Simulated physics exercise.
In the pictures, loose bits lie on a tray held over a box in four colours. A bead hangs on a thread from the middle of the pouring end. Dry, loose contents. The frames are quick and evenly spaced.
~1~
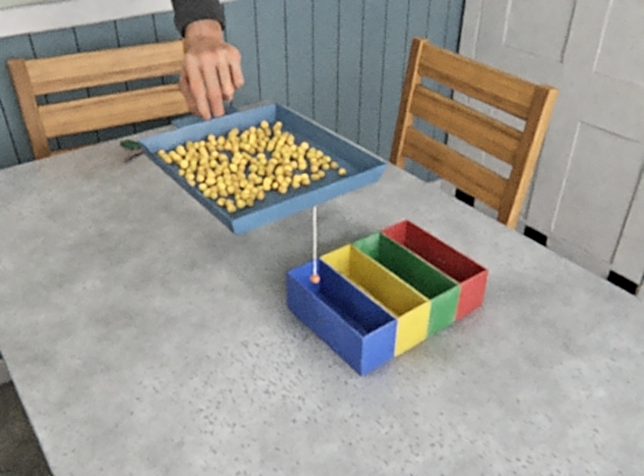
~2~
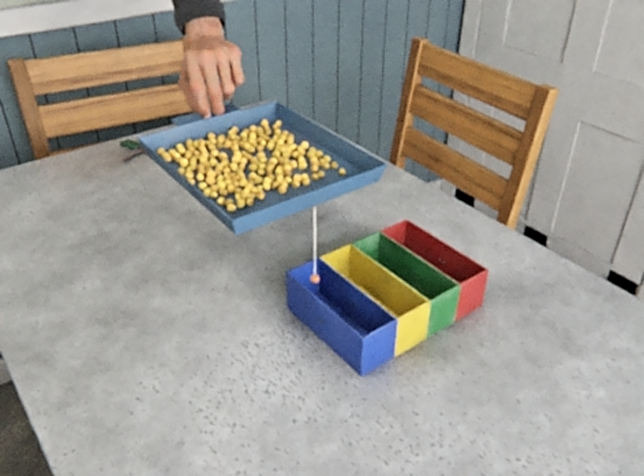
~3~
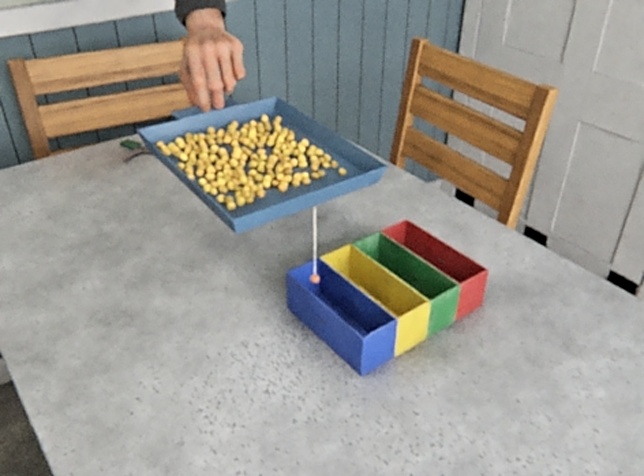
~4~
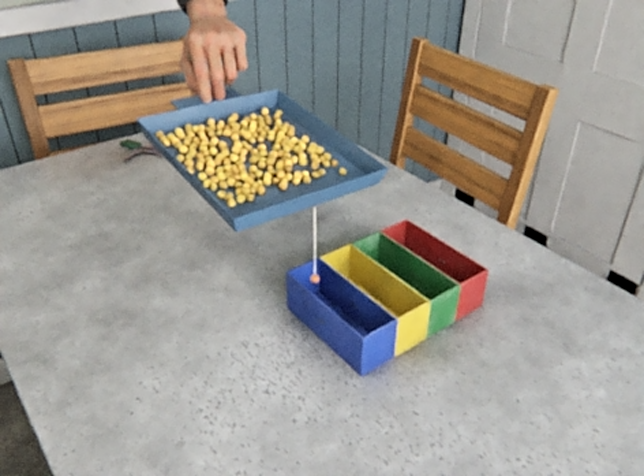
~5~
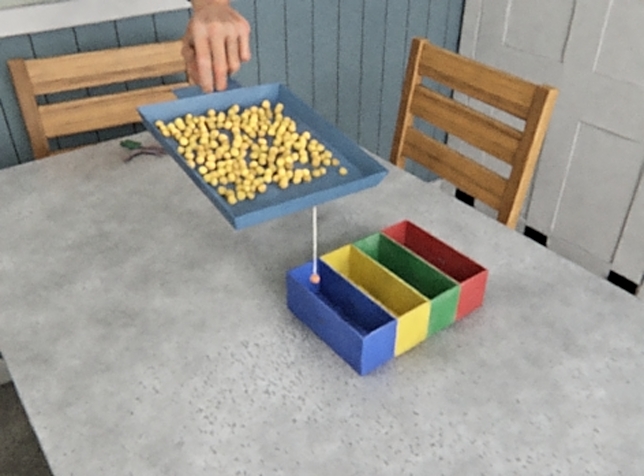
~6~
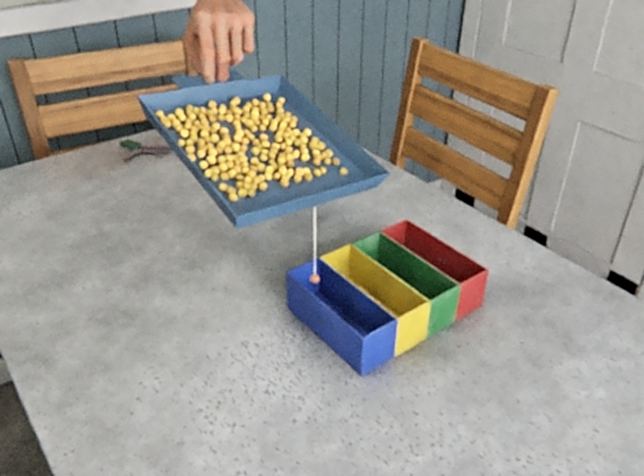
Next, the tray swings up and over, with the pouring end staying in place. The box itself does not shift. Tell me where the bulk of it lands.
The bulk lands in the yellow cell.
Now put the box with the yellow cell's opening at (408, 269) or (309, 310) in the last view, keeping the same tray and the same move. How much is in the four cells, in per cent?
Around 80 per cent for the first position, around 80 per cent for the second.
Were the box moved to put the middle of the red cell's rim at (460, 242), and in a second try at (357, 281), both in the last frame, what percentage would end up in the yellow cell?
First position: Some 50 %; second position: Some 0 %.
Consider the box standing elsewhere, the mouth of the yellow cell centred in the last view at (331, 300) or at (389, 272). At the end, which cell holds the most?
The red cell, and then yellow.
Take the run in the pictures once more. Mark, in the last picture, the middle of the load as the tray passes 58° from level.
In the last view, the load is centred close to (324, 163).
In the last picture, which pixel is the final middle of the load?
(386, 315).
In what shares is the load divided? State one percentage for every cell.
The blue cell holds about 10 %, the yellow cell about 50 %, the green cell about 30 % and the red cell about 0 %.
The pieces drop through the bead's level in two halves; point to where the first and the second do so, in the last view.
First part (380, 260), rest (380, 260).
Shortly afterwards, tray tipped steeply; all but a few on the tray; only a few in the yellow cell.
Next, tray tipped right over; near two thirds on the tray; a little in the green cell; a little in the yellow cell; only a few in the blue cell; a little falling or outside the box.
Some moments later, tray tipped past a quarter turn; near half in the yellow cell; near a third in the green cell; a little in the blue cell; only a few in the red cell; only a few falling or outside the box.
In the end, tray tipped past a quarter turn; near half in the yellow cell; near a third in the green cell; a little in the blue cell; only a few in the red cell; only a few outside the box.
